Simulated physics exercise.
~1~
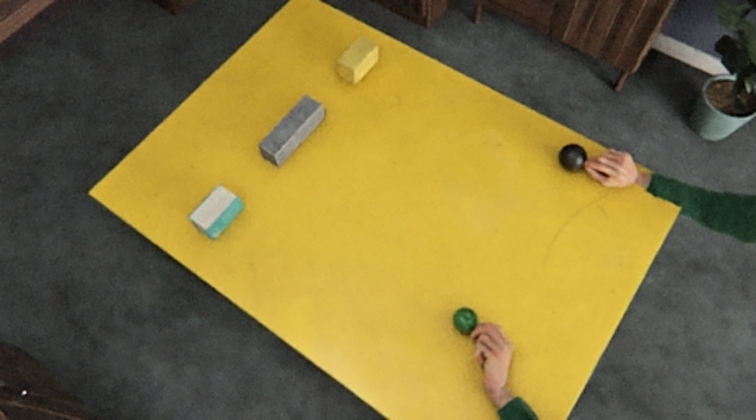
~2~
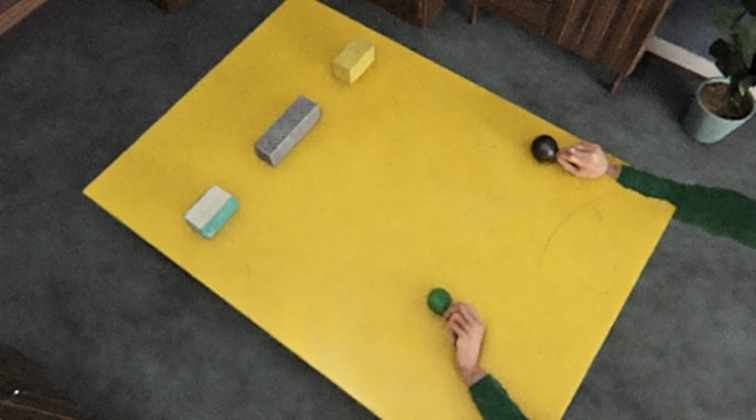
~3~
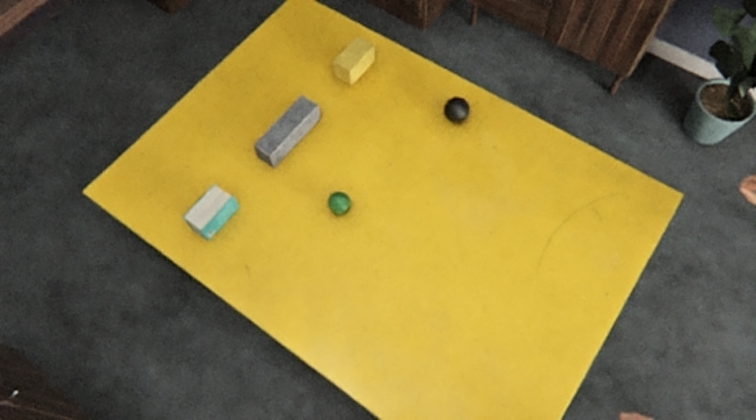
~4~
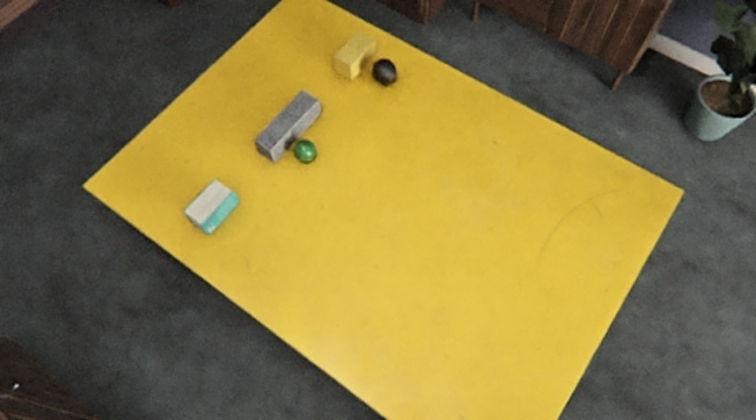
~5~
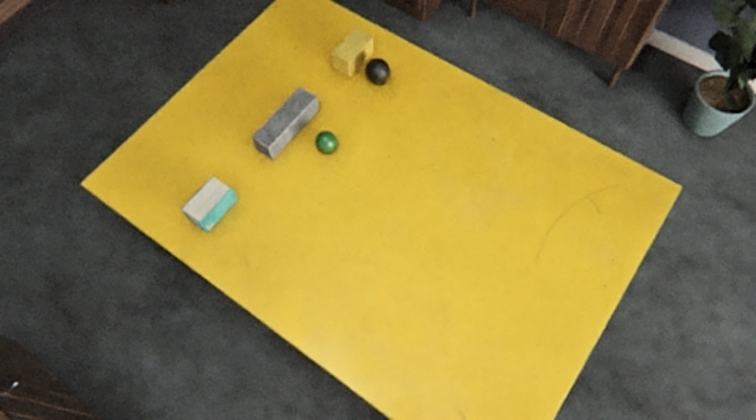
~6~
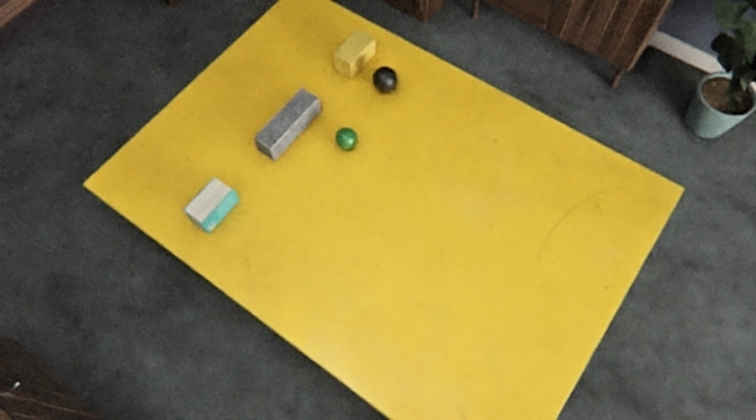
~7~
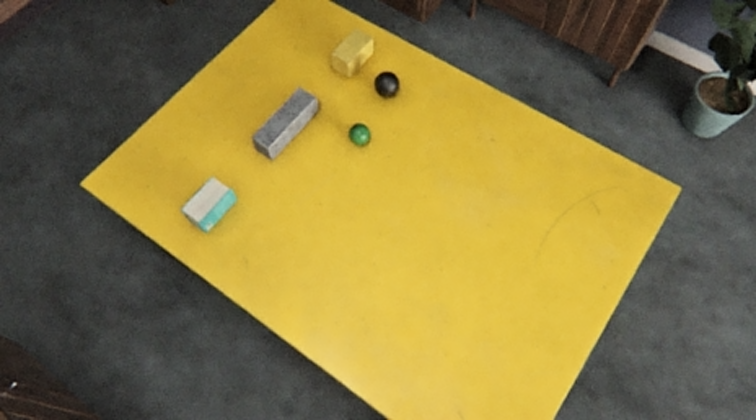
Black ball and small green ball rolling from two hands across a yellow board, each hitting a block and bouncing back.
